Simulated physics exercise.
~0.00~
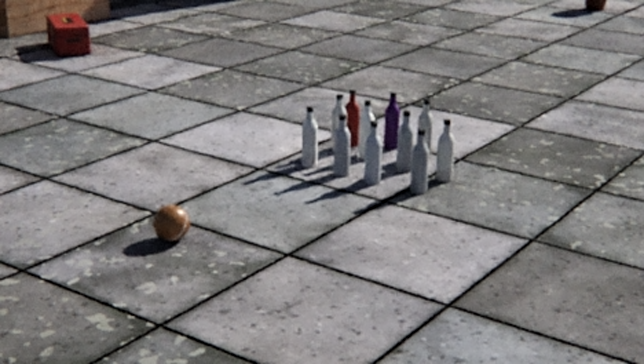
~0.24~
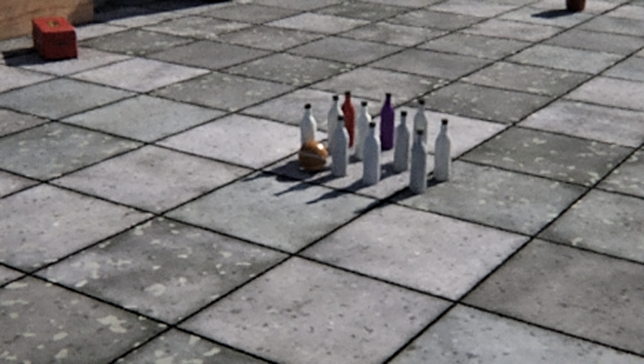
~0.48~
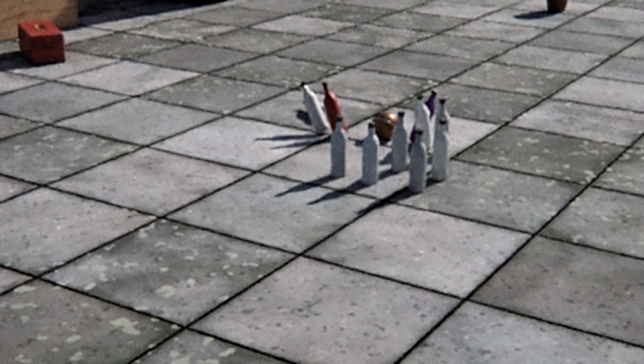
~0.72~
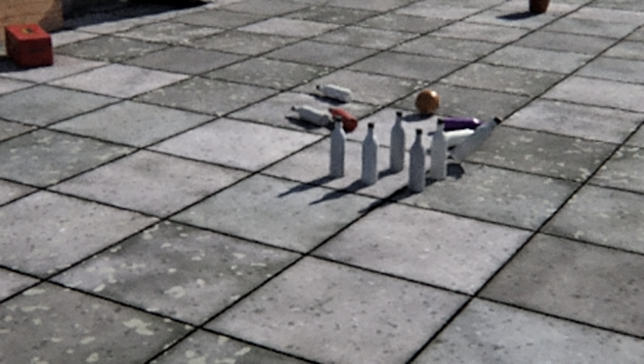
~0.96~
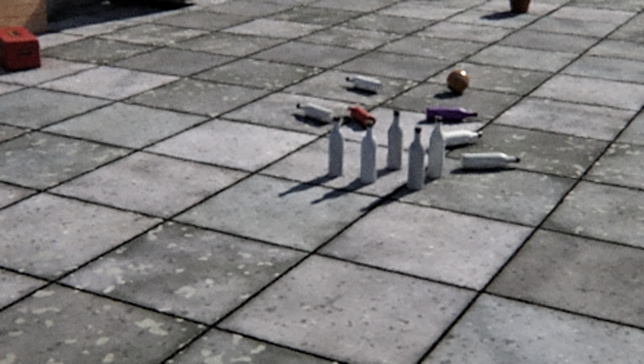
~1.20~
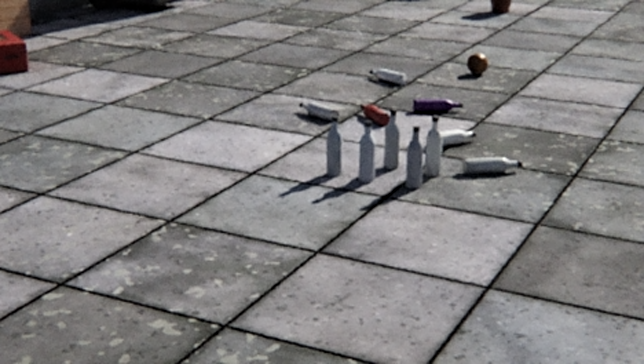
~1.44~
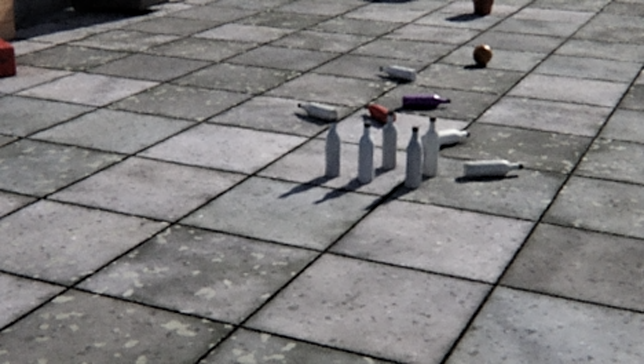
A cluster of capped bottles, mostly white with one red and one purple towards the back, stands on sunlit grey paving slabs, seen from above at an angle as the view drifts slightly sideways. A red box sits at the upper left, and a brown wooden ball rolls in from the lower left. The ball reaches the left side of the group and pushes through it, tipping the red bottle and several others. It comes out behind them and rolls away towards the upper right. The red and purple bottles end up lying among fallen white ones, while five white bottles remain upright in front.
